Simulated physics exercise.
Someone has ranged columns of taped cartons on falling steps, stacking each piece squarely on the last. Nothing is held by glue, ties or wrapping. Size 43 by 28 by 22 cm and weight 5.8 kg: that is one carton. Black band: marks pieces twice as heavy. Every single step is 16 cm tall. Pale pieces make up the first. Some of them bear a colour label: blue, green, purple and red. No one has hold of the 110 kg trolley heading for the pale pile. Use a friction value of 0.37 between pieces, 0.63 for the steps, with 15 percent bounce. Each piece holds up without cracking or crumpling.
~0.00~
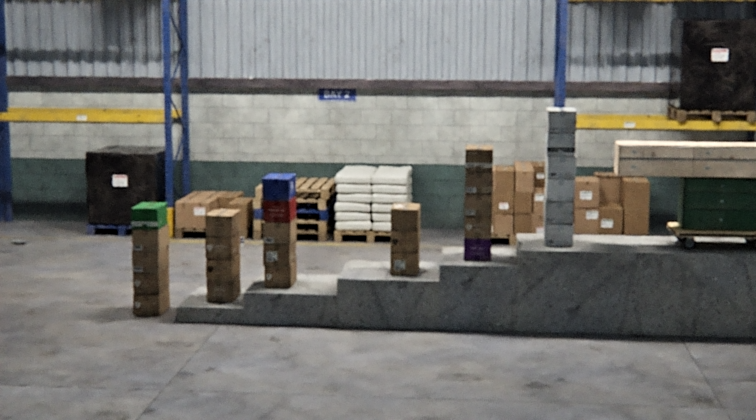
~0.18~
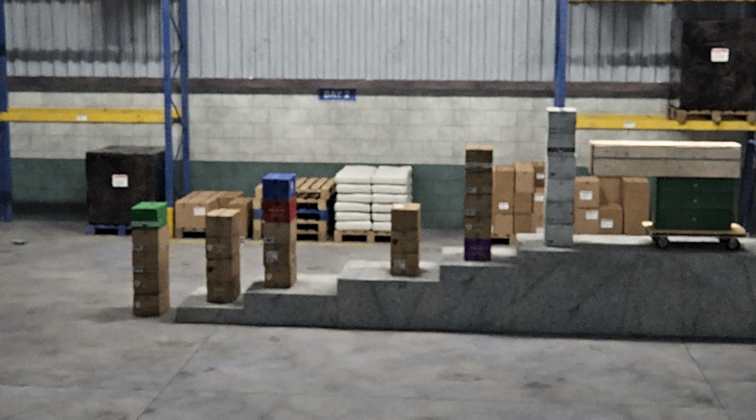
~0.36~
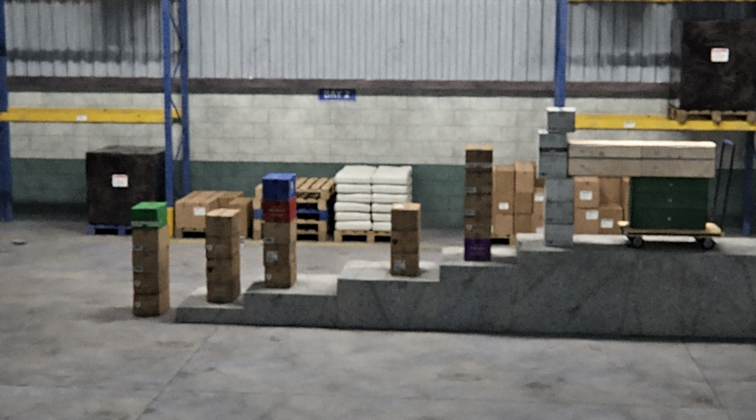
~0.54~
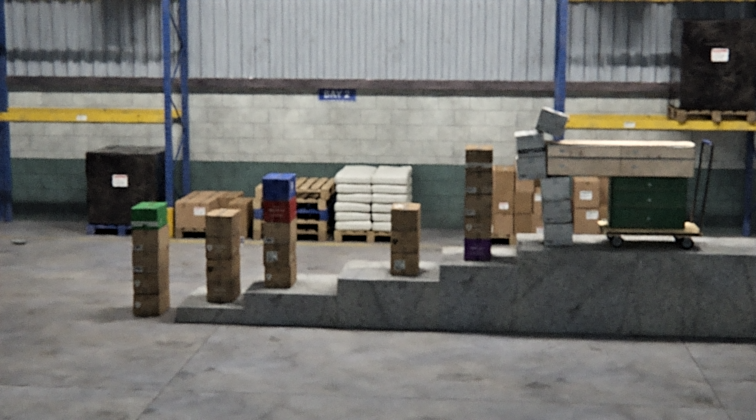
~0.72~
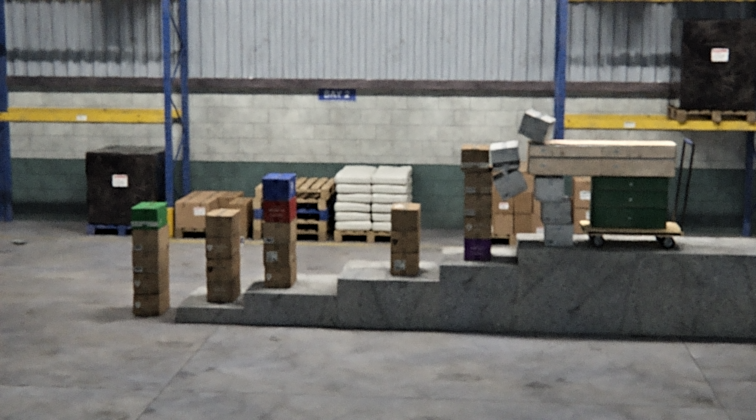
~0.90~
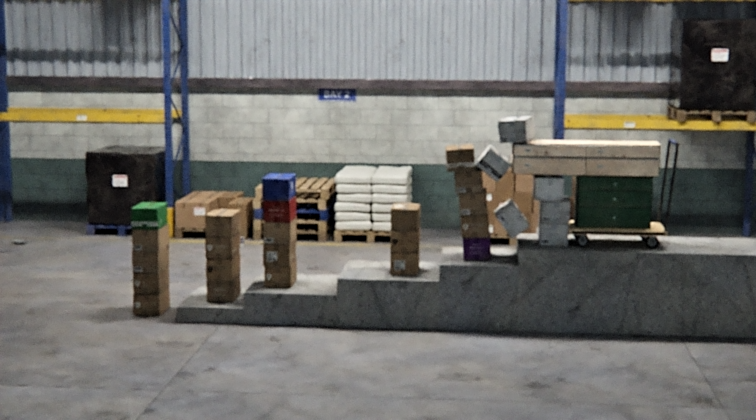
A dark green trolley carrying a long pale slab rolls leftward along the top level of a grey stepped platform in a warehouse, seen from the side by a still camera. Columns of brown cartons, some with blue, red, green or purple pieces, stand on the descending steps and floor to the left. The slab pushes into the pale grey column, its upper pieces tilt and tumble left, and they knock the neighbouring brown column askew.
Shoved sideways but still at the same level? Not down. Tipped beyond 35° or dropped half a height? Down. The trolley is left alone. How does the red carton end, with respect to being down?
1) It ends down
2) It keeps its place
2, it keeps its place.
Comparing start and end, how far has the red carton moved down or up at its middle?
Its middle finishes around 0 cm lower.
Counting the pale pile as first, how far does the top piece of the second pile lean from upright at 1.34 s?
The top piece is tilted around 30°.
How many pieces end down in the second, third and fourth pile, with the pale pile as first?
Counting each pile, the second has 4, the third 0 and the fourth 0.
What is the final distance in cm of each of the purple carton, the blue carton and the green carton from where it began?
I'd estimate purple at 10 cm, blue at 0 cm and green at 0 cm.
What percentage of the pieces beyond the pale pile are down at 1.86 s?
By then 20 %.
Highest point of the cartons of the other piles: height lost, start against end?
I make it close to 30 cm.
Around 1.06 s, 2 of the pale pile down; none of the 22 other cartons down, 5 disturbed; red carton unmoved; purple carton tipped 10°.
Around 1.34 s, 2 of the pale pile down; 1 of the 22 other cartons down; red carton unmoved; purple carton tipped 19°.
Around 1.86 s, 3 of the pale pile down; 4 of the 22 other cartons down; red carton unmoved; purple carton tipped 19°.
Finally (2.7 s), 3 of the pale pile down; 4 of the 22 other cartons down; red carton unmoved; blue carton unmoved; purple carton displaced 7 cm. Seen by the last camera, middles, red carton near (280, 209), blue carton near (279, 187).
